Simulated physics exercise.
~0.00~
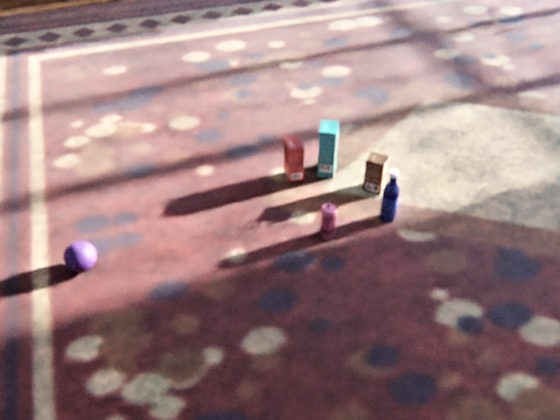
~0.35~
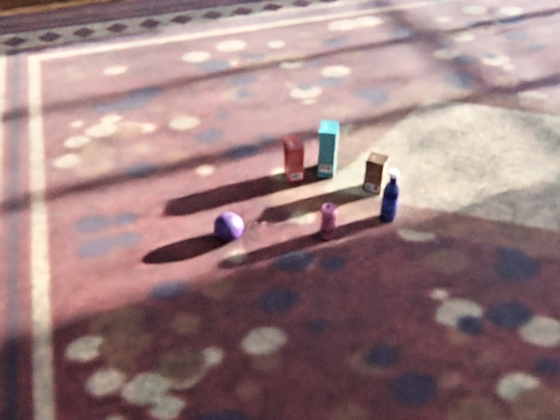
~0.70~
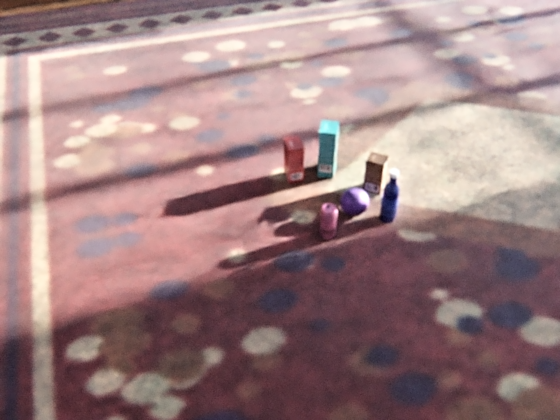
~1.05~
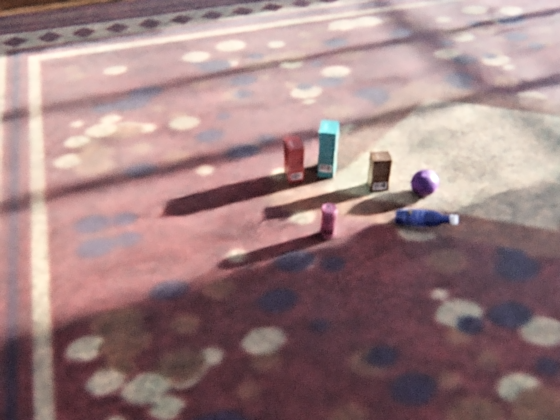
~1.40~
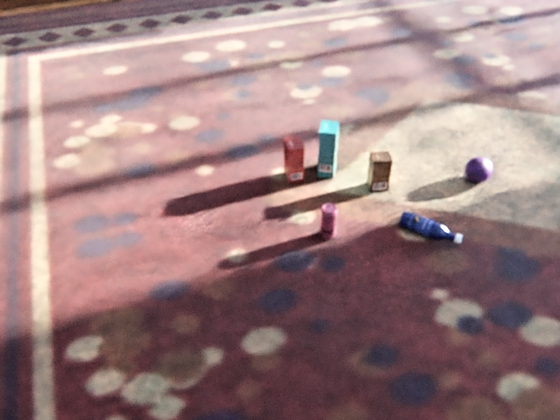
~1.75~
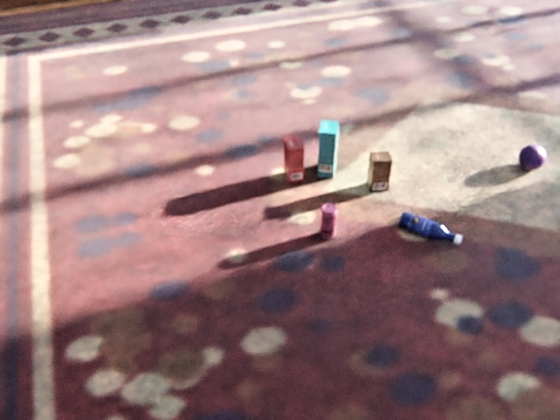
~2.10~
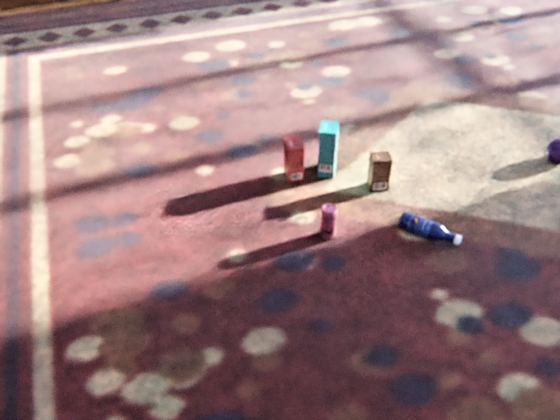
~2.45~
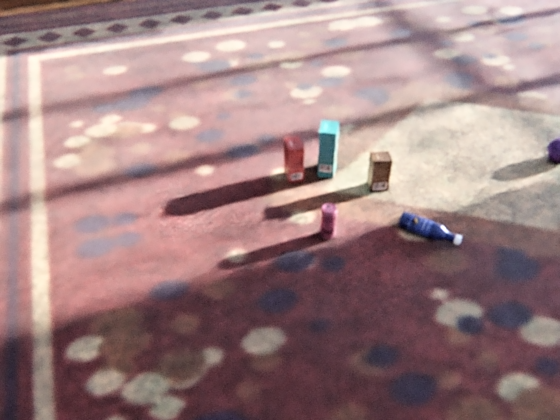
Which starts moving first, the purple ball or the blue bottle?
The purple ball moves first, rolling in from the left while the blue bottle is still standing. The bottle only moves later, when it topples as the ball goes through the group.
A purple ball rolls from the left across a patterned, sunlit floor toward a small group of standing items, which are a red carton, a turquoise carton, a brown carton, a pink can and a blue bottle. It passes behind the pink can and reaches the gap between the brown carton and the bottle. The blue bottle topples onto its side, while the brown carton shifts only slightly and stays upright. The ball keeps rolling to the right over the pale patch and comes to rest at the right edge, partly out of view. The bottle lies flat, and the cartons and can remain standing.
